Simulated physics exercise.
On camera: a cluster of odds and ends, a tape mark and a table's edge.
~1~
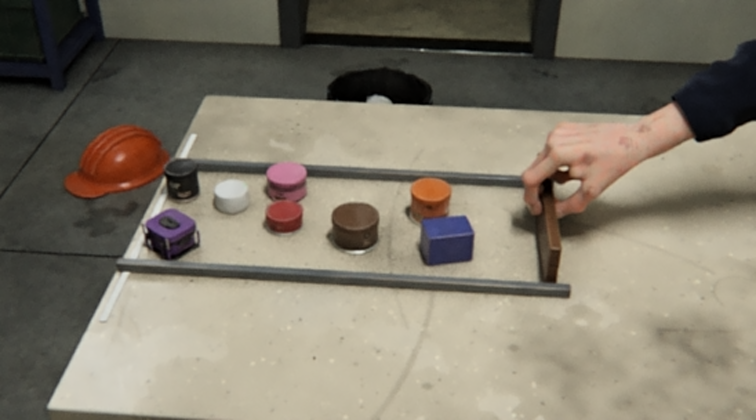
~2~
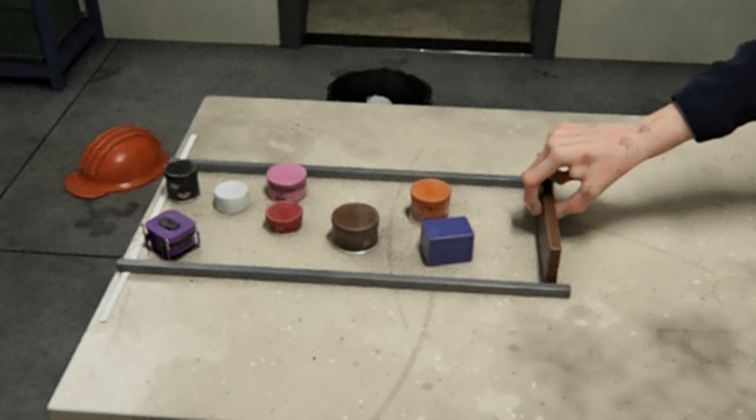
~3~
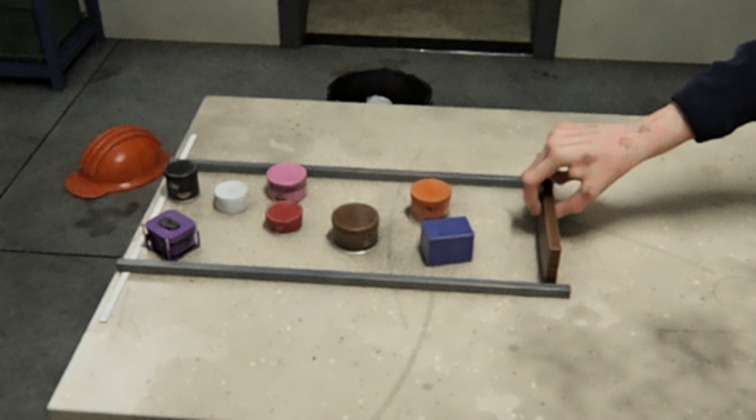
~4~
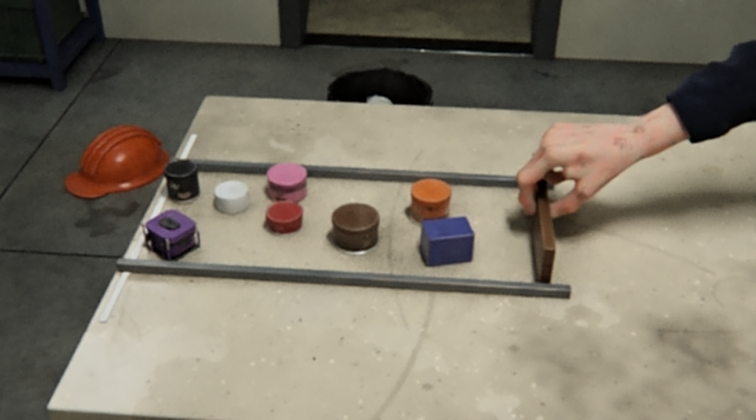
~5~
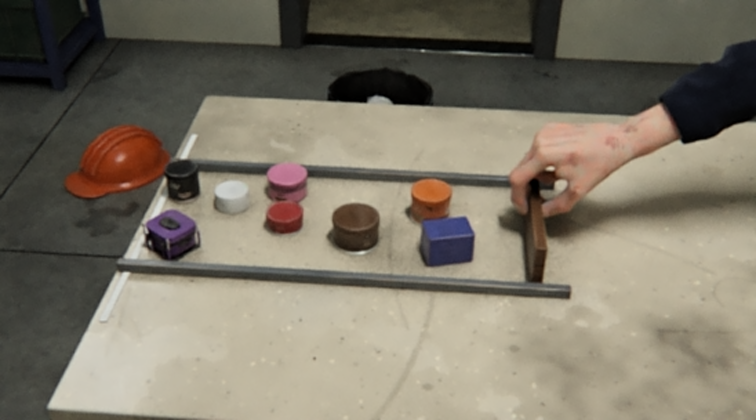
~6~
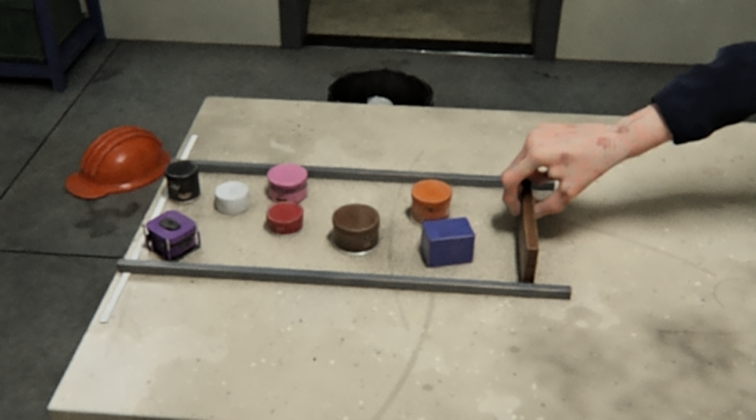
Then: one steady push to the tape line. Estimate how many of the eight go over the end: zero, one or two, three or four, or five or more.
The loss over the edge is five or beyond.
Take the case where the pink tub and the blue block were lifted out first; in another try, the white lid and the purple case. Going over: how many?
That gives 6 in the first case, then 6 in the second.
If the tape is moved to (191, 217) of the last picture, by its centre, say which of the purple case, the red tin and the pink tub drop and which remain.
Taking them in turn, the purple case tips off, the red tin tips off, the pink tub does not drop.
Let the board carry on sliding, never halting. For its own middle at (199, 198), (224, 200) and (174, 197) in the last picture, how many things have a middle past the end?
4, 2 and 5.
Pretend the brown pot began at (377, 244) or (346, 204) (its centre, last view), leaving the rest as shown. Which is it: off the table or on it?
Taking the two places in turn: It fails to stay, then it fails to stay.
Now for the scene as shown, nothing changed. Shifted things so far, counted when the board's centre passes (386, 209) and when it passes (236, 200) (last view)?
Counts: 4, 8.
Early on, none off yet; black pot at rest near (183, 182); purple case at rest near (172, 236); white lid at rest near (233, 198).
A while later, none off yet; black pot at rest near (183, 182); purple case at rest near (172, 236); white lid travelled about its own width near (220, 190).
Further along, none off yet; black pot travelled about its own width near (144, 183); purple case on its side near (100, 277); white lid travelled well along near (179, 186).
Finally, the number that fall off is five or more; lost, blue block, orange pot, brown pot, red tin, pink tub, white lid, purple case and black pot.
